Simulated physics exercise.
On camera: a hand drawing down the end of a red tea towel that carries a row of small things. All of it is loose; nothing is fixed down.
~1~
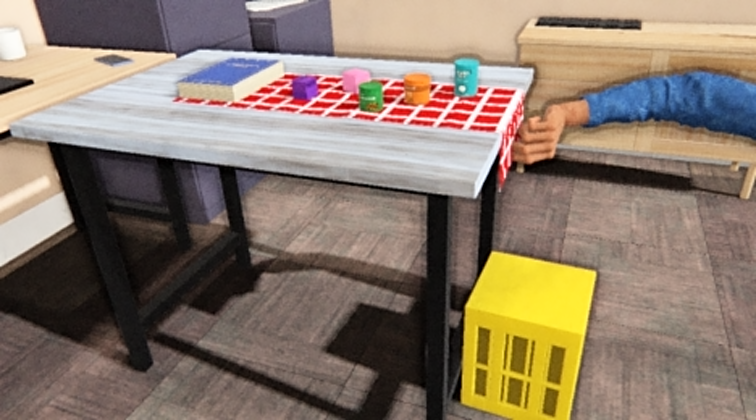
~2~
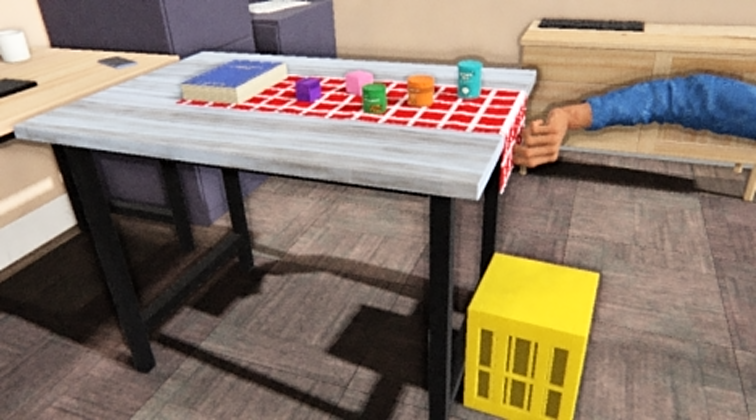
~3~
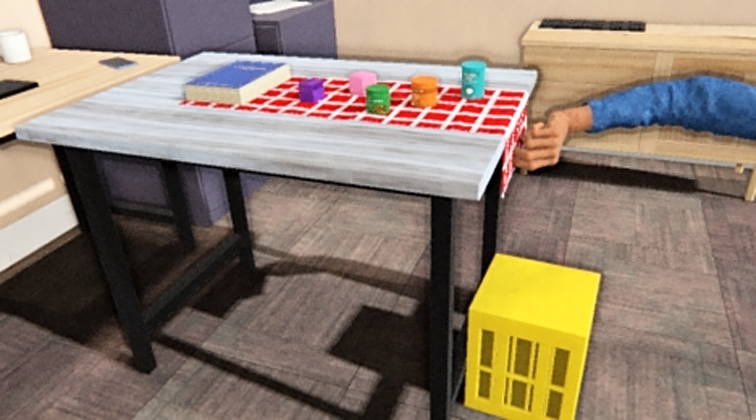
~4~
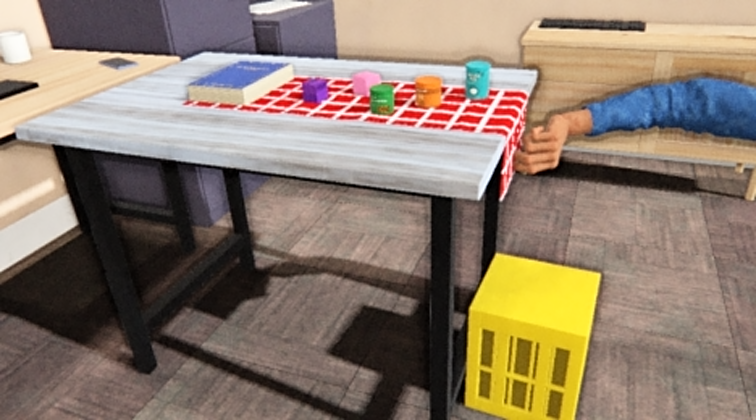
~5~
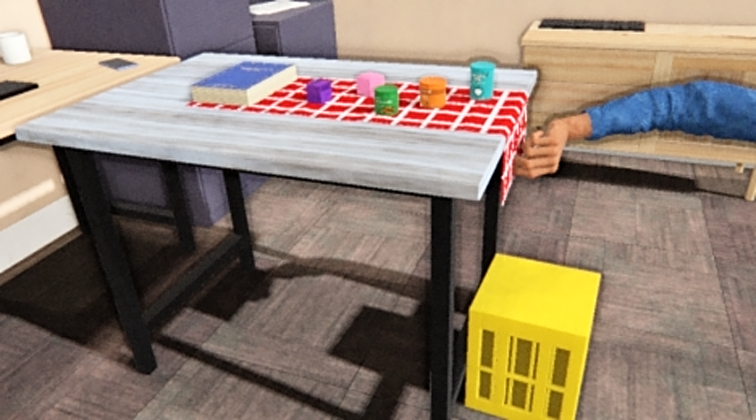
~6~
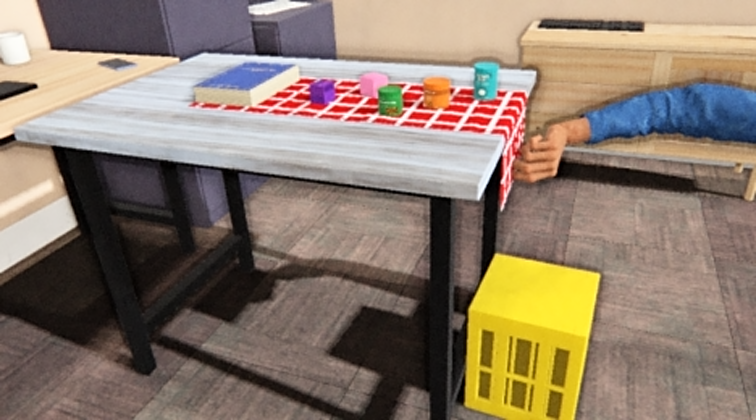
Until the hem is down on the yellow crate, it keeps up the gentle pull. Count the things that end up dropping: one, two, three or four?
Watching it, the fallen ones add up to three, no more.
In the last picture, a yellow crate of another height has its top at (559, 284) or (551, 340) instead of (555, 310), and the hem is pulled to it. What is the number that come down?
The count comes out 2 and 4.
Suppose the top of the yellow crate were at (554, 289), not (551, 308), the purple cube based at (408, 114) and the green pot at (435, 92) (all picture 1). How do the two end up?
The purple cube ends up off the top and the green pot ends up off the top.
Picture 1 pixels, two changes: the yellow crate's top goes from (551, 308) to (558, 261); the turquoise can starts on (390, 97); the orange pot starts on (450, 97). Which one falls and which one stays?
Looks like the turquoise can hangs in there, and the orange pot ends up down.
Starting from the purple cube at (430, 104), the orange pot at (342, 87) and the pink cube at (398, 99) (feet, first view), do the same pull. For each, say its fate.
Outcome: Purple cube is gone; orange pot keeps its perch; pink cube is gone.
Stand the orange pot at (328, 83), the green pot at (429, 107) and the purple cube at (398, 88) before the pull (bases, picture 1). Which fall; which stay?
Outcome: Orange pot is still in place, green pot is gone, purple cube is gone.
A little later, hem near (511, 216); all still up.
Next, hem near (510, 250); turquoise can gone.
Later still, hem on the crate; turquoise can, orange pot and green pot gone.
When it is over, hem on the crate; turquoise can, orange pot and green pot gone. Over the edge go three.
